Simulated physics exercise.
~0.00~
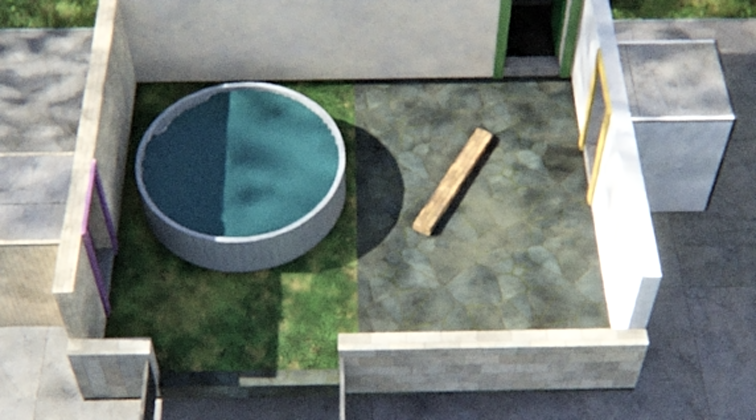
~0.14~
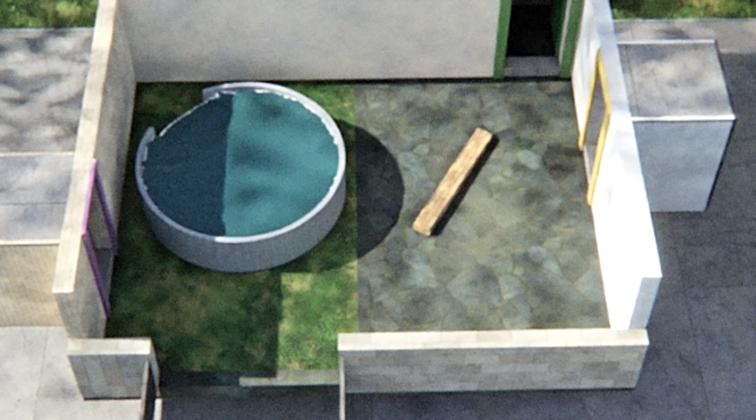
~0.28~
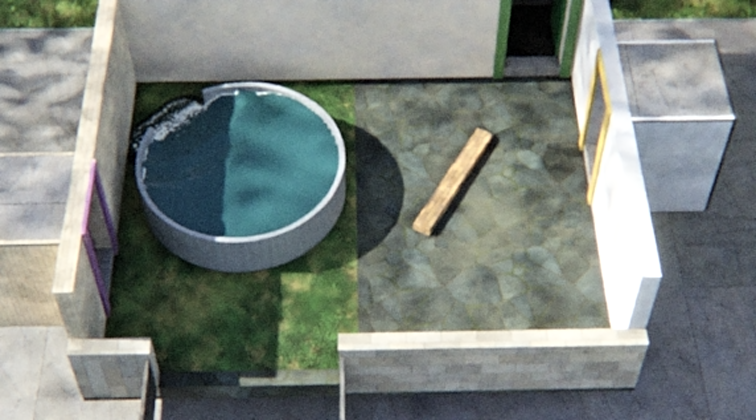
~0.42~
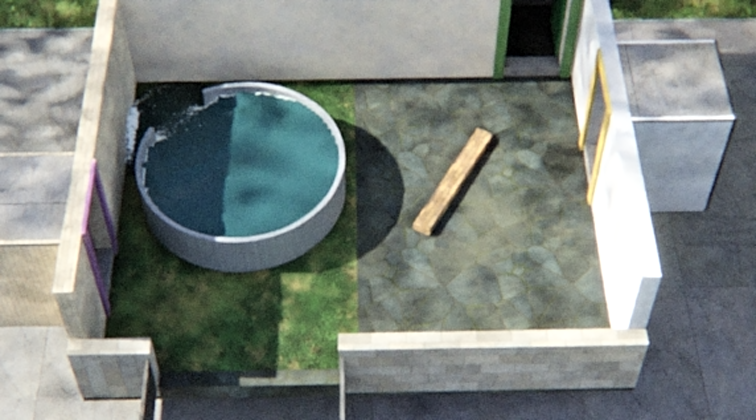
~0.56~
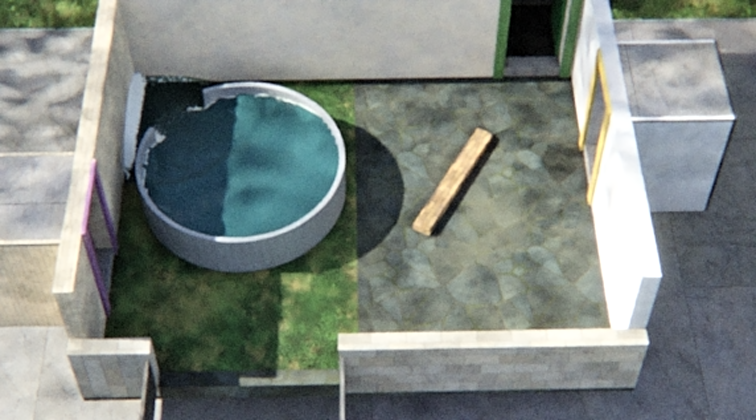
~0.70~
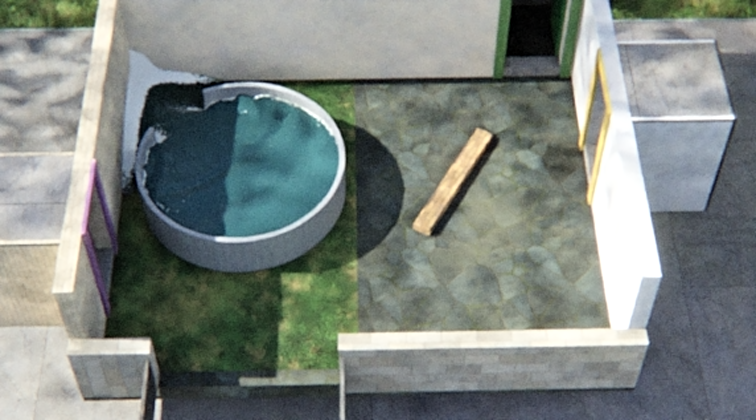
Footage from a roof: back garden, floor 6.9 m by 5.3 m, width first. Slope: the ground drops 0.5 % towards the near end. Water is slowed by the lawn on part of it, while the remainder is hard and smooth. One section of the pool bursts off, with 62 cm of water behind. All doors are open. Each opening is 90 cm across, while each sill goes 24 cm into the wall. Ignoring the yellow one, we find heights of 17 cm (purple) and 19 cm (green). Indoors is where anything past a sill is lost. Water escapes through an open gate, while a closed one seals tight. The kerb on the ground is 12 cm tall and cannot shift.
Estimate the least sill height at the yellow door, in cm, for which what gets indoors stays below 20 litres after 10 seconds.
Close to 6.5 cm is just enough.
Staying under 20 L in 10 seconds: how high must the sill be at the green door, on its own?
Green would need about 12.5 cm on its own.
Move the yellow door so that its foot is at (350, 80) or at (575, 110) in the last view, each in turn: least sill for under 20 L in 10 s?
In turn: About 9.0 cm, about 17 cm.
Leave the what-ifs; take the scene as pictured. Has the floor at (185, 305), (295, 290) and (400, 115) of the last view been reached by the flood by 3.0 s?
Soaked; untouched; soaked.
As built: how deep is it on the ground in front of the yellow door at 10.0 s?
Some 7.5 cm.
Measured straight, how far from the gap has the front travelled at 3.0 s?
About 5.2 metres out.
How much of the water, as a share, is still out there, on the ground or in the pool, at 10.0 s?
Water still present: Approx. 92 %.
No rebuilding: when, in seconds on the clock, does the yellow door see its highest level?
Approximately 8.0 s.
After 1.4 s water covers 10 % of the floor, deepest (58 cm) near (137, 85); it has not reached the yellow door.
After 3.0 s water covers 35 % of the floor, deepest (42 cm) near (134, 110); it has not reached the yellow door.
After 10.0 s water covers 95 % of the floor, deepest (20 cm) near (130, 137); 7 cm at the yellow door, 0 litres in over its 14 cm sill.
At the yellow door as built, the water arrived by 4.0 s and peaked near 10 cm at 7.8 s.
Run again over the same 10 s with other heights there, 27 litres in over 6 cm, 10 litres over 8 cm. The limit of 20 litres is kept from about 6.5 cm up.
